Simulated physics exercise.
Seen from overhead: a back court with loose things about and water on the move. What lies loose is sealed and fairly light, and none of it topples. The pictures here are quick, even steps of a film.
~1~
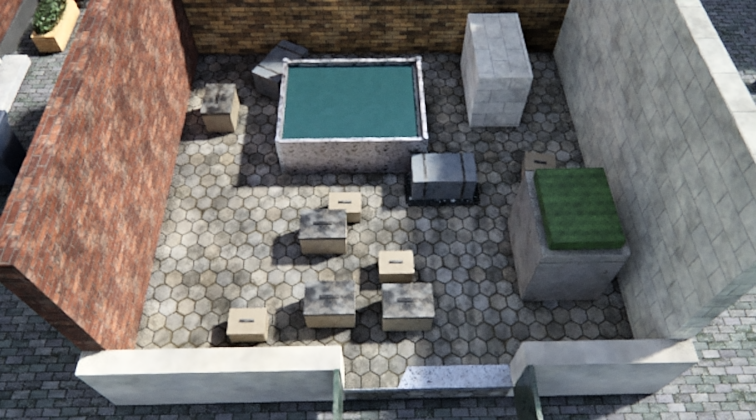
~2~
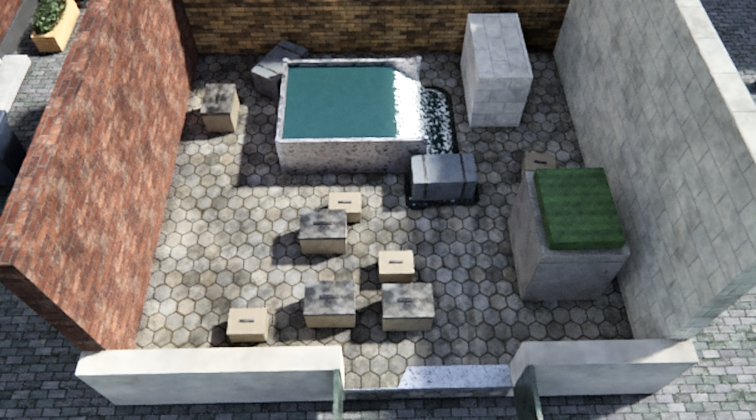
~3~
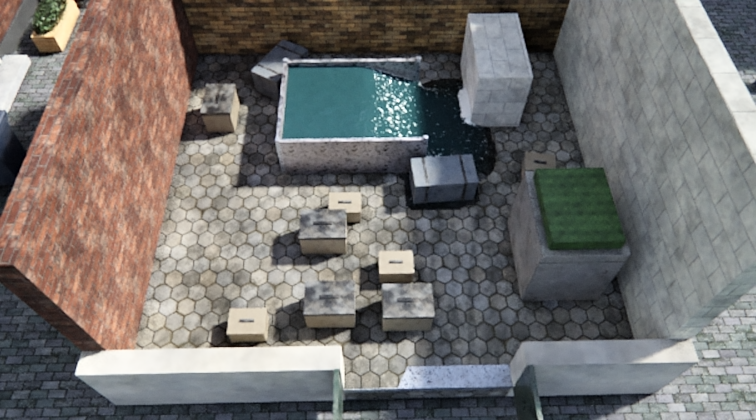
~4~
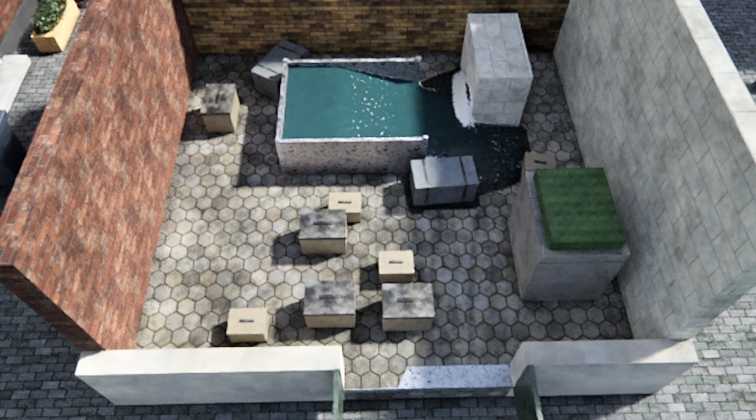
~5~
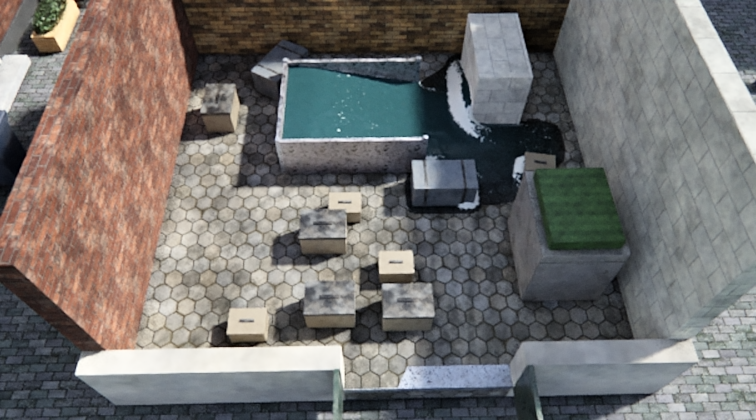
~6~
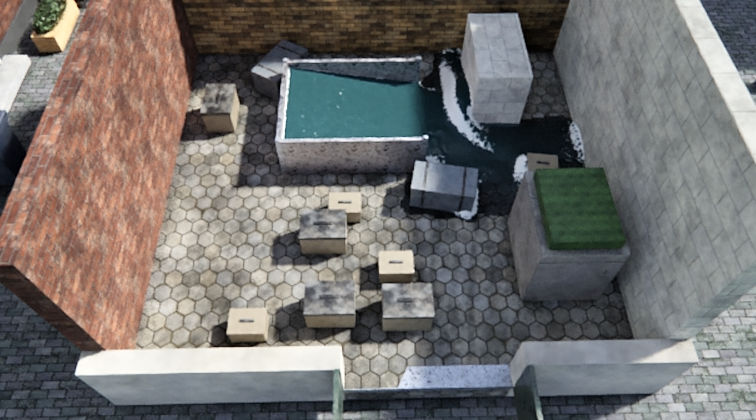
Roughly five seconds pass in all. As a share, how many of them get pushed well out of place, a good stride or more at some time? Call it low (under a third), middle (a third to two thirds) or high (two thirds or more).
Middle.
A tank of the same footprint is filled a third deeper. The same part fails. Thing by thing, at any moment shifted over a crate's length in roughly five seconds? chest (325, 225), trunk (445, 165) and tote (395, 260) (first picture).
Going through them in turn, I'd say never got there, then got there, then never got there.
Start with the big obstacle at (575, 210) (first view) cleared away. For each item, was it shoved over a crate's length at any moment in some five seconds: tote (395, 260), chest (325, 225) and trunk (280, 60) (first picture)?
Outcome, each in turn - never cleared it / never cleared it / passed the mark.
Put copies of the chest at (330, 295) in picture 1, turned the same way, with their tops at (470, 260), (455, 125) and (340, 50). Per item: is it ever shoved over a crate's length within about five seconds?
Each in turn: Pushed clear, pushed clear, pushed clear.
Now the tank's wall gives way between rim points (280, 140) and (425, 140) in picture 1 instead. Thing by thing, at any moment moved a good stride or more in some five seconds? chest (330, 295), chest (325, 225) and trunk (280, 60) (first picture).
Each in turn, ends up that far off, ends up that far off, never travels that far.
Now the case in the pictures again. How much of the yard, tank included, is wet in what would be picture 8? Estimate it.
Estimate: Close to 25 in a hundred.
A moment on, 0 of 10 are well off their spots; 0 afloat.
Next, 1 of 10 are well off their spots; 1 afloat.
Later, 2 of 10 are well off their spots; 1 afloat.
In the end, 4 of 10 are well off their spots, and 4 have been at some point; 3 afloat.
